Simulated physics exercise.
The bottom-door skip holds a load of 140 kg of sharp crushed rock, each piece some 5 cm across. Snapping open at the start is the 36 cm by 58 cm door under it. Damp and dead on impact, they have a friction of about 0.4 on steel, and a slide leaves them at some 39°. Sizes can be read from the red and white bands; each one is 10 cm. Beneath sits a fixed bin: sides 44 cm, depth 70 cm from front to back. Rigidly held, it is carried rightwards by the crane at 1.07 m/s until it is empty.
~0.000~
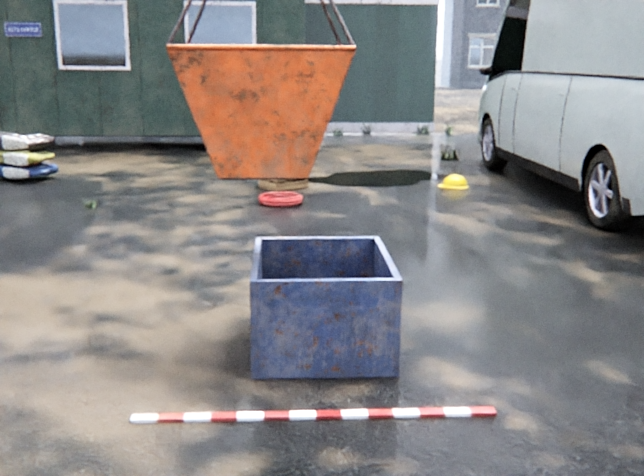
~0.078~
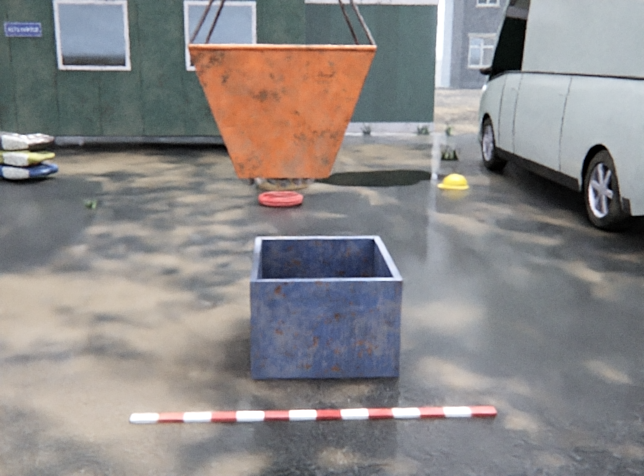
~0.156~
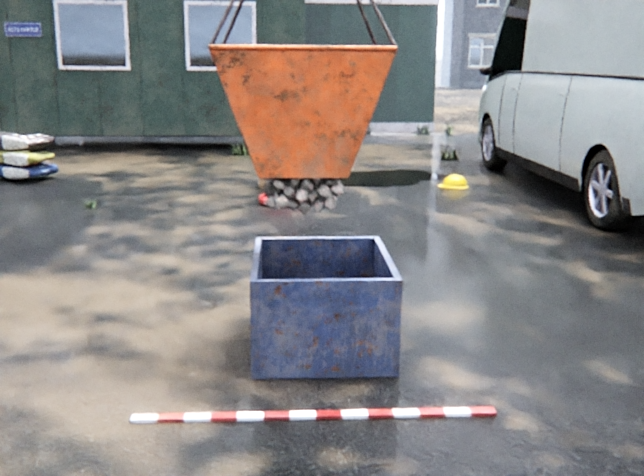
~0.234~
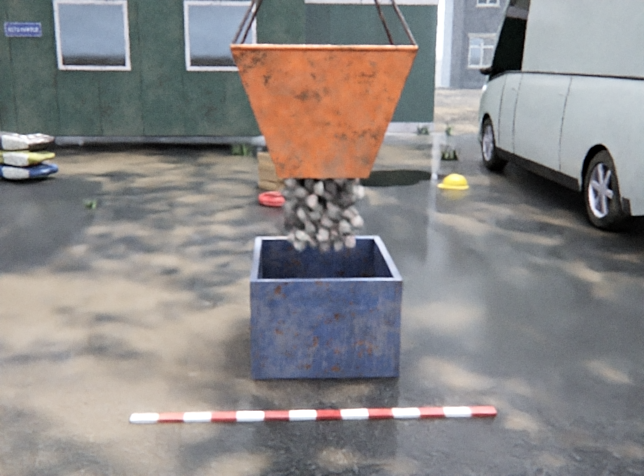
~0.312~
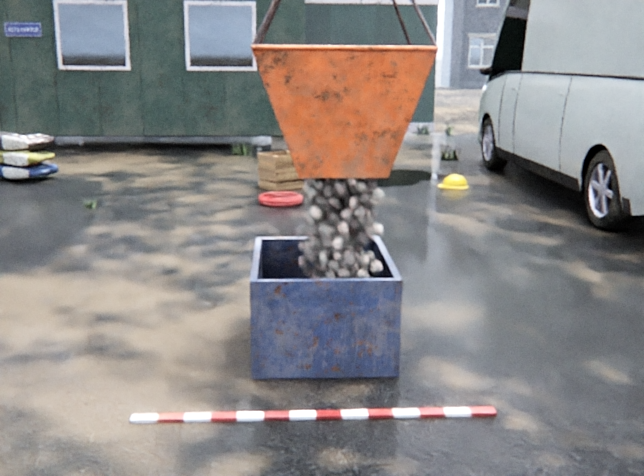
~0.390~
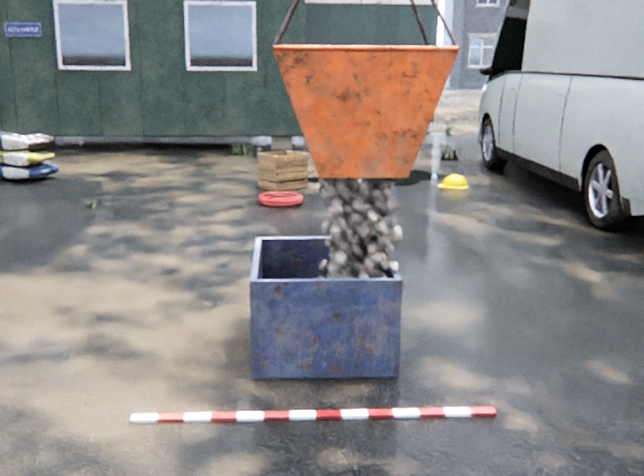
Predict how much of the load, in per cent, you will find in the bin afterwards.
About 66 per cent of the load.
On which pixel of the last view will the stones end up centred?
(363, 326).
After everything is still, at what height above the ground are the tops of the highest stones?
Some 38 cm up.
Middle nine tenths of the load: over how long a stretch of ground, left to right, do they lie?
It covers roughly 110 centimetres from left to right.
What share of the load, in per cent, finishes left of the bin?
Around 0 in a hundred of the load.
After 0.7 s, 0 % in the bottom-door skip, 66 % falling or lying in the bin, 34 % falling or lying beside or right of the bin; the stones farthest right are at (486, 333).
After 1.1 s, 0 % in the bottom-door skip, 66 % falling or lying in the bin, 34 % falling or lying beside or right of the bin; the stones farthest right are at (593, 348).
After 1.7 s, 0 % in the bottom-door skip, 66 % falling or lying in the bin, 34 % falling or lying beside or right of the bin; the stones farthest right are at (612, 344).
After 2.6 s, 0 % in the bottom-door skip, 66 % falling or lying in the bin, 34 % falling or lying beside or right of the bin; the stones farthest right are at (612, 344).
After 4.5 s, 0 % in the bottom-door skip, 66 % in the bin, 34 % beside or right of the bin; the stones farthest right are at (612, 344).
